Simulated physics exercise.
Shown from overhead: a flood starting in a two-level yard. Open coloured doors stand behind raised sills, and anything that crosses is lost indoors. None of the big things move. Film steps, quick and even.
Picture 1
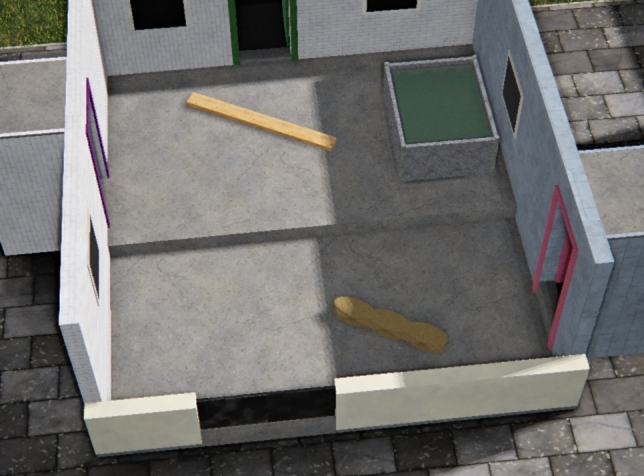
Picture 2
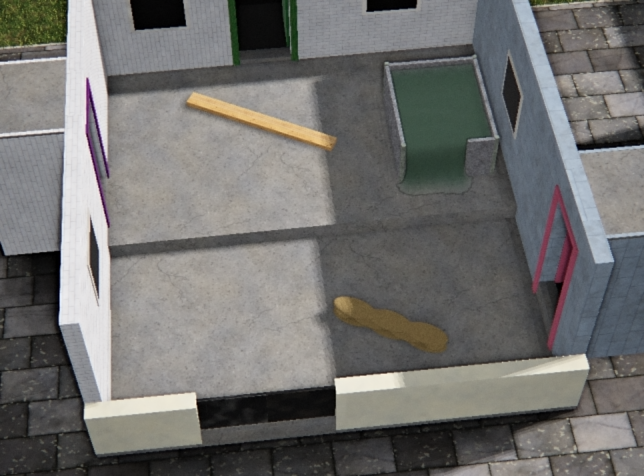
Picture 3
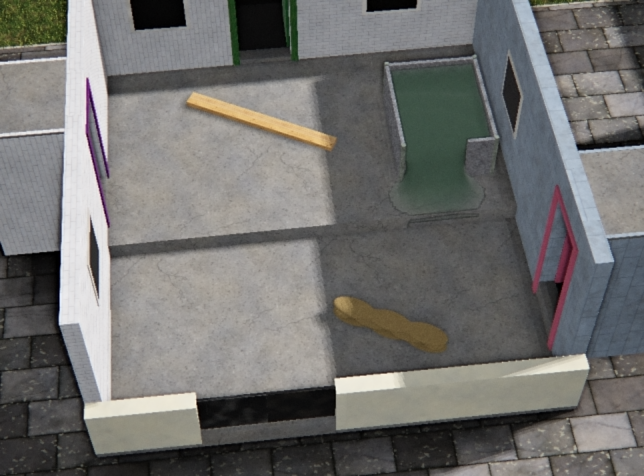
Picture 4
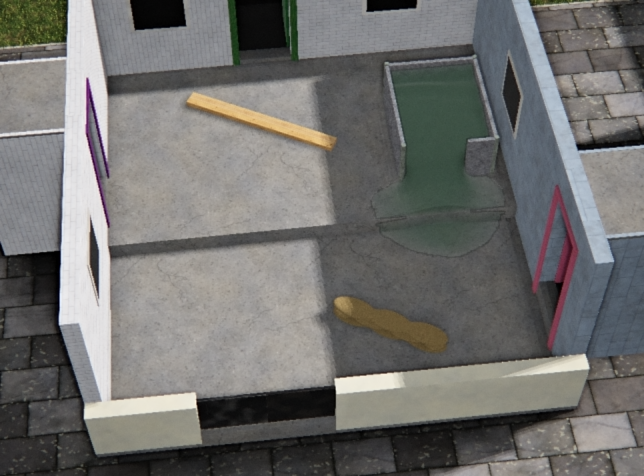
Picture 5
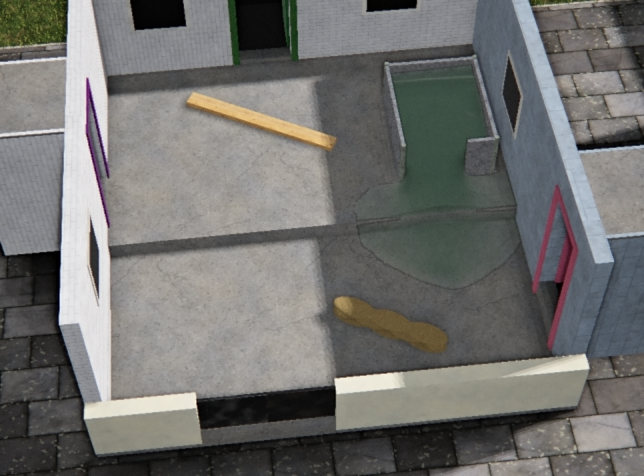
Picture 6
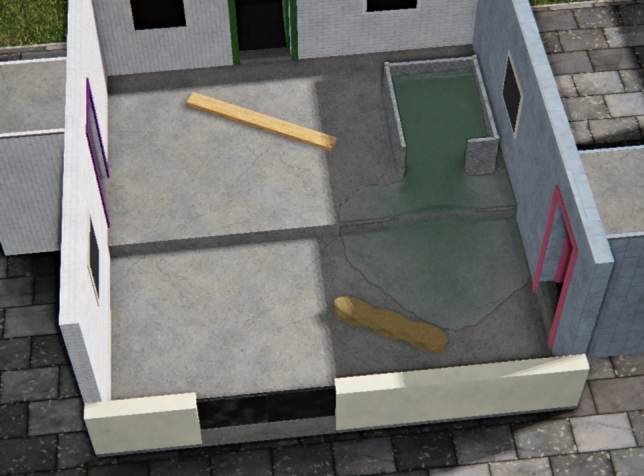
In a walled two-level yard seen from above, green water pours through a gap in the near side of a raised tank, spreads across the grey floor and over the step, and reaches the lumpy tan bar on the lower level.
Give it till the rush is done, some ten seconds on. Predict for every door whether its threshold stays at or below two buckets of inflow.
In order: Pink door: Never surpasses it; green door: Never surpasses it; purple door: Never surpasses it.
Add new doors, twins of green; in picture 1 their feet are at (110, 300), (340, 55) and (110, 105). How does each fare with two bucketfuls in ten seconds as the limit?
Well, the first one overshoots, the next doesn't reach it, and the last doesn't reach it.
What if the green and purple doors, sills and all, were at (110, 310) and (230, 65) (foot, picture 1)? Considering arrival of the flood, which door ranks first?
Answer: The pink door.
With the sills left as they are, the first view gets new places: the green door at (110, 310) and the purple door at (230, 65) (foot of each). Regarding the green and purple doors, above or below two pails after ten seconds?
I'd say the green door breaks the limit and the purple door keeps within limits.
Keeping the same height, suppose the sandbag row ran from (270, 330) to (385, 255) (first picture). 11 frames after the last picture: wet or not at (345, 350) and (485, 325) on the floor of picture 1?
First spot swamped, second spot swamped.
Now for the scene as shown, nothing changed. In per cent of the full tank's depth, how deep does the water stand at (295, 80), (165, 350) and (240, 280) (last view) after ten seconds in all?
Going in order, roughly 0, 20 and 12 %.
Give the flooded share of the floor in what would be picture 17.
Share estimate: About 30 per cent.
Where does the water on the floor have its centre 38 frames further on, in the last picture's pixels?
That puts it at around (338, 288).
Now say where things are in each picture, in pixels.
The first frame shows still water in the water tank at (440, 104).
In the second frame, water pours out at (434, 167) and has run to (468, 184).
In the third frame, water pours out at (434, 168) and has run to (470, 210).
In the fourth frame, the front is at (461, 253), out from the gap at (434, 168).
In the fifth frame, water pours out at (434, 169) and has run to (460, 284).
In the sixth frame, water pours out at (434, 168) and has run to (457, 325).
A moment on, water covers 25 % of the floor; the pink door wet at the sill, nothing in, the green door not reached, the purple door not reached.
Next, water covers 30 % of the floor; the pink door wet at the sill, nothing in, the green door not reached, the purple door not reached.
Then, water covers 45 % of the floor; the pink door wet at the sill, nothing in, the green door not reached, the purple door not reached.
Later, water covers 50 % of the floor; the pink door wet at the sill, nothing in, the green door not reached, the purple door not reached.
In the end, water covers 50 % of the floor; the pink door wet at the sill, nothing in, the green door not reached, the purple door not reached.
